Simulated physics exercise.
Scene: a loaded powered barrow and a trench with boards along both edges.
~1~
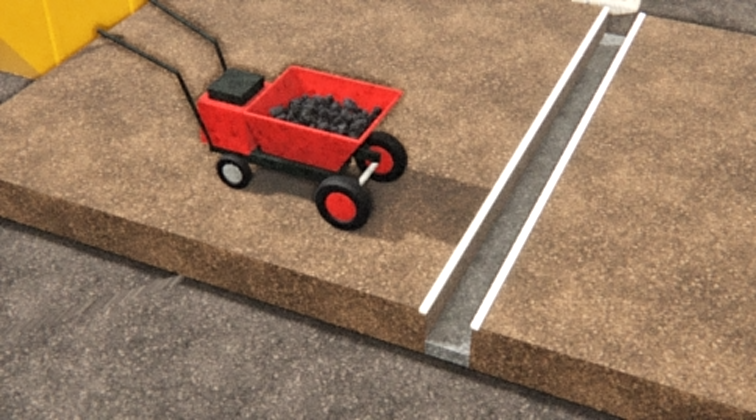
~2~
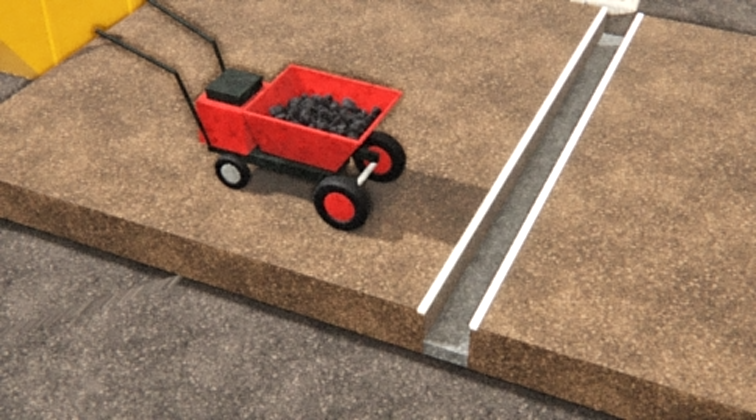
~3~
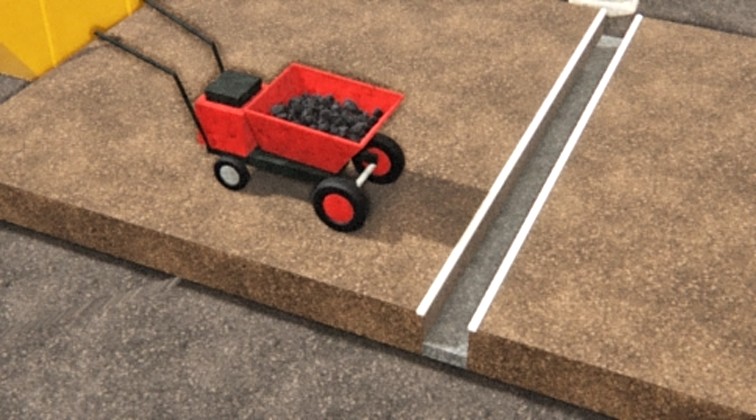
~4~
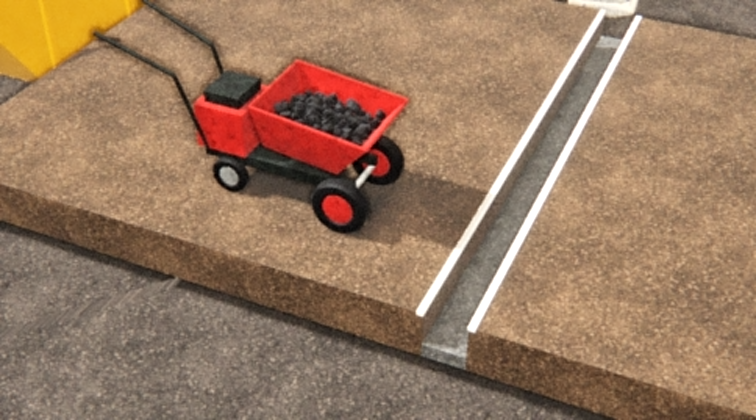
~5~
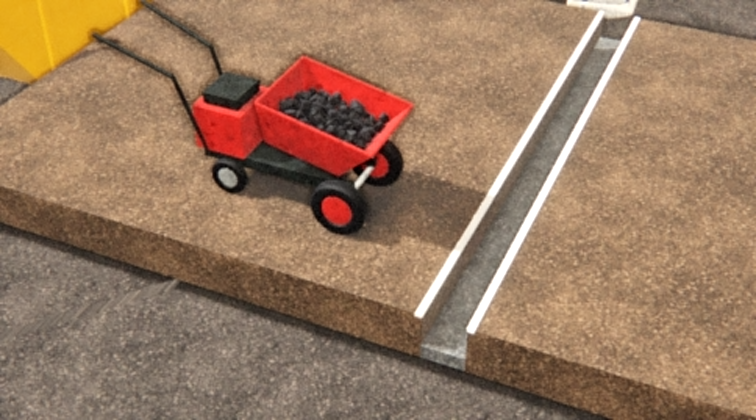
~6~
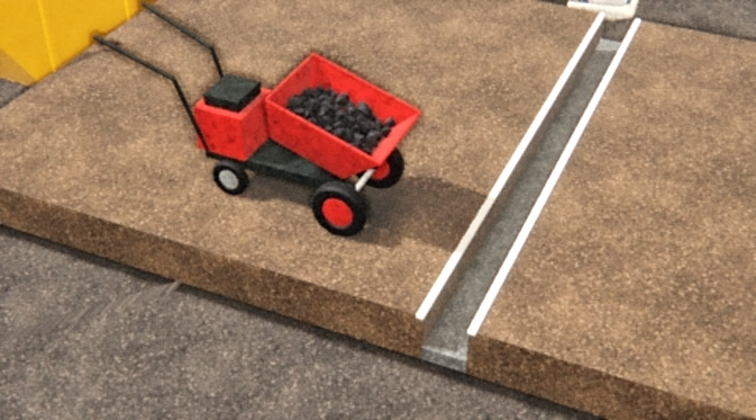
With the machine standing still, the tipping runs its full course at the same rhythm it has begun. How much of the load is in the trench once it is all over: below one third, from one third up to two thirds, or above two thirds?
The trench gets no less than a third and no more than two thirds.
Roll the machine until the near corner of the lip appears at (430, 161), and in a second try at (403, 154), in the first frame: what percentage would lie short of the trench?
Roughly 0 percent first, then roughly 0 percent.
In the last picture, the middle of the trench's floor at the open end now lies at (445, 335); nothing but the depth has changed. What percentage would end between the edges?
Estimated share: Approx. 50 %.
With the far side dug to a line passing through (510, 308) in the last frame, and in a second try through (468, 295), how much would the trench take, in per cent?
Around 50 percent first, around 50 percent second.
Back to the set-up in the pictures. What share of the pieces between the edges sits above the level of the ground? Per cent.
About 0 in a hundred.
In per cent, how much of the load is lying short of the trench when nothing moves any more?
I'd estimate about 40 per cent of the load.
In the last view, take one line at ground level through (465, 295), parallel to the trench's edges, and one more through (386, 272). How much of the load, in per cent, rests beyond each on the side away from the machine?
Roughly 20 per cent, then roughly 90 per cent.
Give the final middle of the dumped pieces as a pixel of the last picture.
Resting centre, last picture - approx. (474, 258).
Soon after the last picture, skip tipped steeply; all in the skip.
A little later, skip tipped right over; most in the skip; a small part short of the trench; a stray few in or heaped over the trench; a stray few falling.
Later still, skip tipped right over; about a quarter in the skip; about a third short of the trench; about a third in or heaped over the trench.
By the end, skip tipped right over; a small part in the skip; about a third short of the trench; about half in or heaped over the trench; none beyond it.
